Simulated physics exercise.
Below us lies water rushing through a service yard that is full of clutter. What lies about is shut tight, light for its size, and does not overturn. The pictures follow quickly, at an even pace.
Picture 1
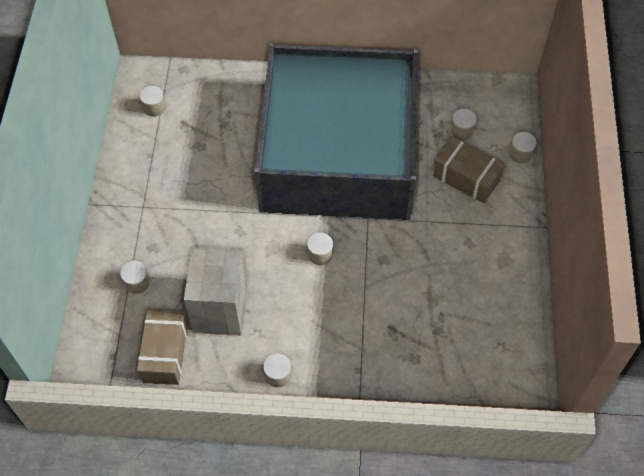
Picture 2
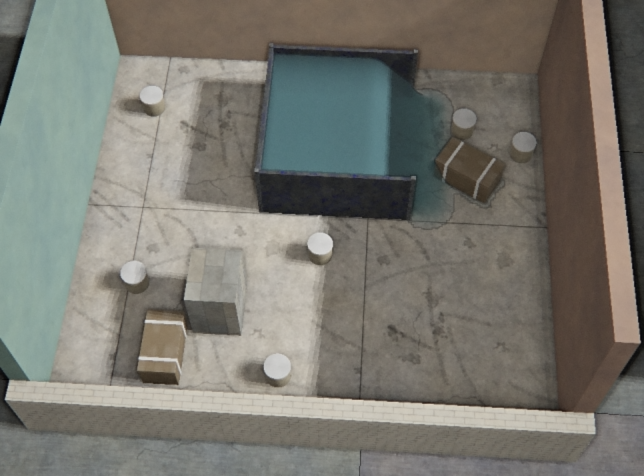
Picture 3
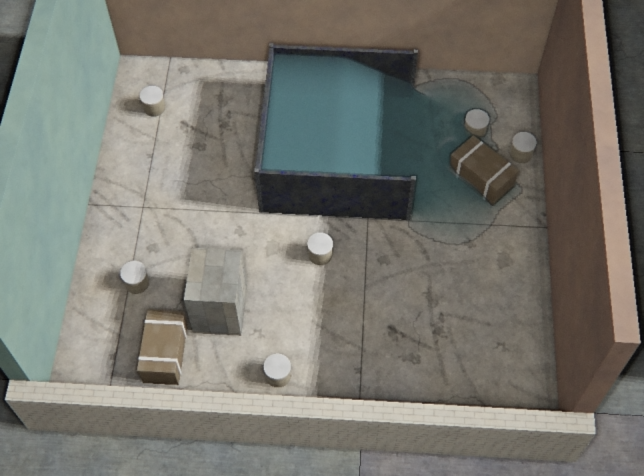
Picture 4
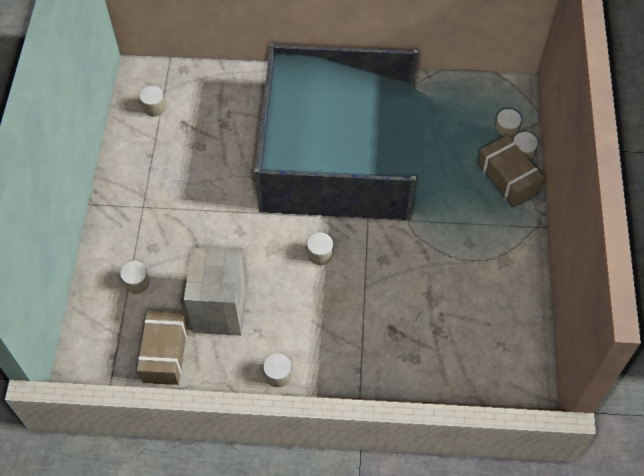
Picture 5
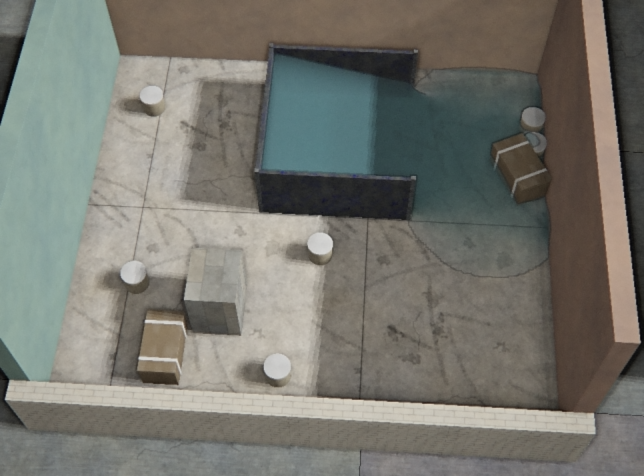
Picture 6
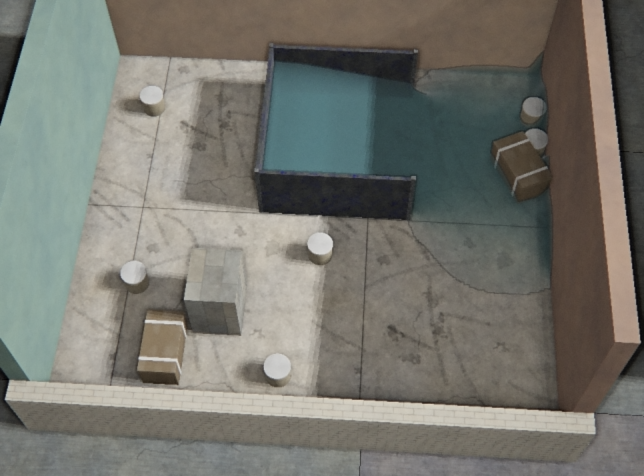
At first, teal water fills a dark, square tank in a walled yard scattered with boxes and pale, round pails. Water pours out through the tank's right side and spreads across the floor, pushing a strapped brown box and nearby pails rightward, close to the wall, while the objects on the left stay still.
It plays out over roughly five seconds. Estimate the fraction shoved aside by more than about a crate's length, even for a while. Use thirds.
That comes to two thirds or more.
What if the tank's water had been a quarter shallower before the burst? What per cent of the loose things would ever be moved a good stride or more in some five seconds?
Some 60 per cent.
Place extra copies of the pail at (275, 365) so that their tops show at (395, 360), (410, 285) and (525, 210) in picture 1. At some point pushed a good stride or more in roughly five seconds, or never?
One after the other: Yes, swept aside, shifted that much.
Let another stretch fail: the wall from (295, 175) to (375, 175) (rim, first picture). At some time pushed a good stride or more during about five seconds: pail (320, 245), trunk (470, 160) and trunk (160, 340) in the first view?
In turn: That far or more, shifted that much, yes.
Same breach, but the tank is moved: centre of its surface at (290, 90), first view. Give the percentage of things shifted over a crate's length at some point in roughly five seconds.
About 60 per cent.
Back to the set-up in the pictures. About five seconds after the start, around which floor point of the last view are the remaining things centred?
Roughly at (233, 248).
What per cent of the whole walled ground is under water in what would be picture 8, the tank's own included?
Near 30 in a hundred.
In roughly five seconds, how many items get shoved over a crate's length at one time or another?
6 of them.
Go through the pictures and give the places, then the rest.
The first frame shows a pail at (465, 118), on the bottom; a trunk at (470, 162) rests on the ground; 0 of 8 have shifted.
The second frame shows a pail at (465, 118) rests on the ground; a trunk at (470, 162), on the bottom; 0 of 8 have shifted.
The third frame shows a pail at (478, 119), on the bottom, close to its start; a trunk at (485, 162) rests on the ground, close to its start; 2 of 8 have shifted.
The fourth frame shows a pail at (509, 118), on the bottom, a stride from its start; a trunk at (512, 163) rests on the ground, a stride from its start; 2 of 8 have shifted.
The fifth frame shows a pail at (534, 116), on the bottom, a stride from its start; a trunk at (522, 161), on the bottom, a stride from its start; 3 of 8 have shifted.
The sixth frame shows a pail at (535, 106), afloat, a stride from its start; a trunk at (523, 159) floats, a stride from its start; 3 of 8 have shifted.
A moment on, 2 of 8 are well off their spots; 3 afloat.
Next, 1 of 8 are well off their spots; 3 afloat.
Later, 4 of 8 are well off their spots; 3 afloat.
In the end, 6 of 8 are well off their spots, and 6 have been at some point; 4 afloat.
